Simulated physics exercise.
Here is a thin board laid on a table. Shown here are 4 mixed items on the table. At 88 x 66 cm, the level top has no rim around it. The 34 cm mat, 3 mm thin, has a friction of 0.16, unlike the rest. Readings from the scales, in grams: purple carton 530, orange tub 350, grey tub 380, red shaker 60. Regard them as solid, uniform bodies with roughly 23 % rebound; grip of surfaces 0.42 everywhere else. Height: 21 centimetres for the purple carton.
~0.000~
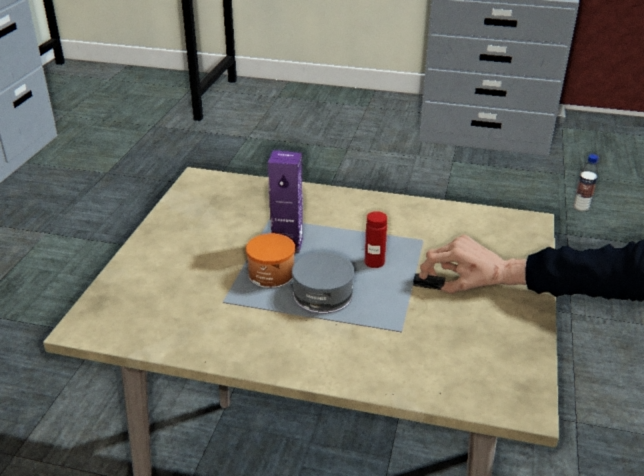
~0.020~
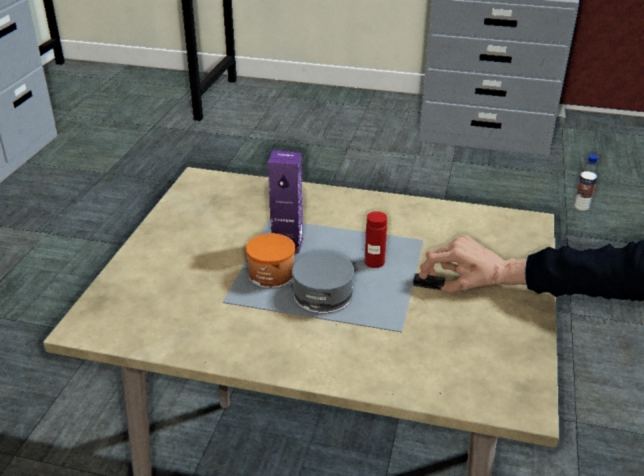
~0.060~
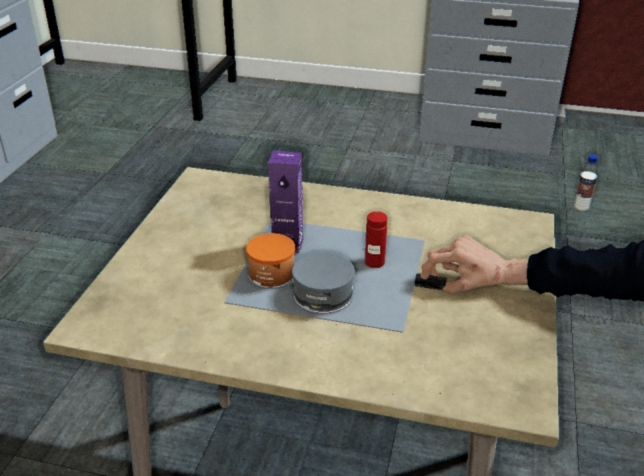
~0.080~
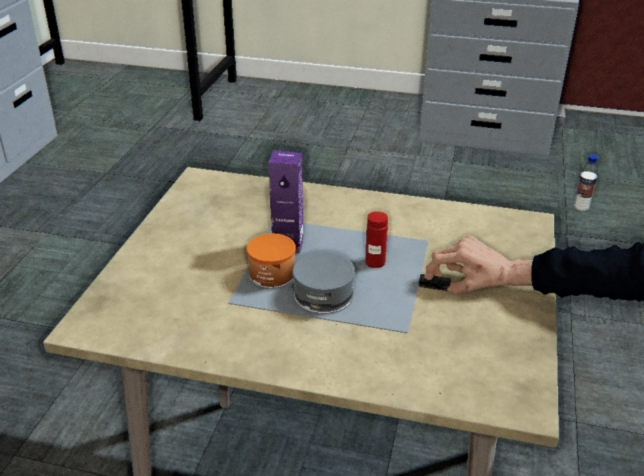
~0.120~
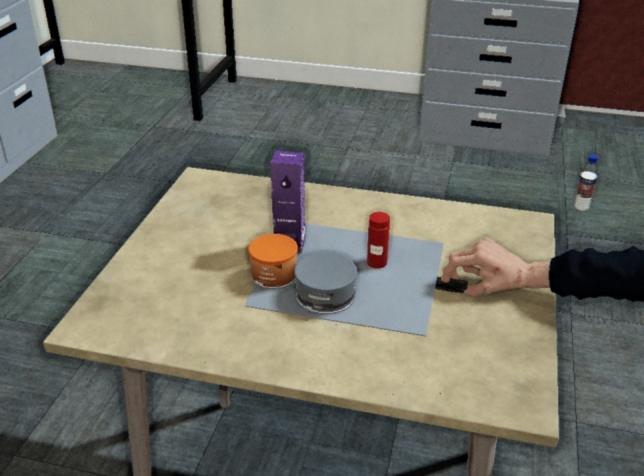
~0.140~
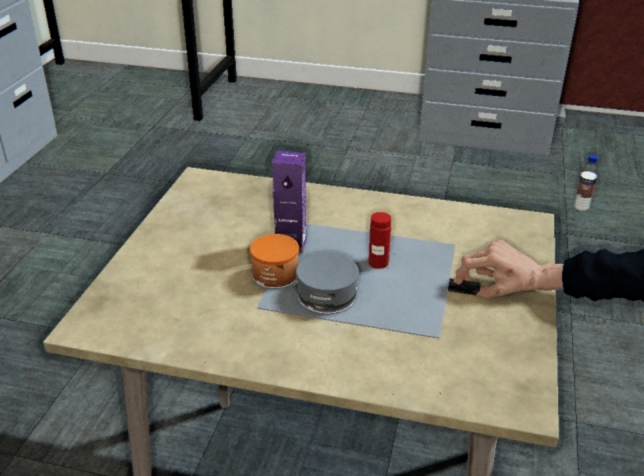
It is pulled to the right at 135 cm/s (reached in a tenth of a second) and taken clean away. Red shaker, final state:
It goes over.
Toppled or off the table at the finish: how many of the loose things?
I count 1.
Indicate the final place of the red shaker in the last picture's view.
Near (460, 268).
Around 0.24 s, 20 cm of pull; red shaker shifted 3 cm near (392, 242); purple carton shifted 2 cm; grey tub shifted 3 cm.
Around 0.34 s, 34 cm of pull; red shaker shifted 7 cm near (411, 245); grey tub shifted 6 cm; purple carton at 3° to upright.
Around 0.54 s, 61 cm of pull; red shaker at 33° to upright near (437, 249); grey tub shifted 6 cm; purple carton shifted 2 cm.
Around 0.64 s, 74 cm of pull; red shaker at 67° to upright near (452, 258); grey tub shifted 6 cm; purple carton shifted 2 cm.
Finally (1.4 s), on their side or leaning hard on the table, red shaker; not toppled but over 6 cm from the start, grey tub; the other 2 still in place (within 6 cm). Final places as that camera would see them, red shaker near (461, 268).
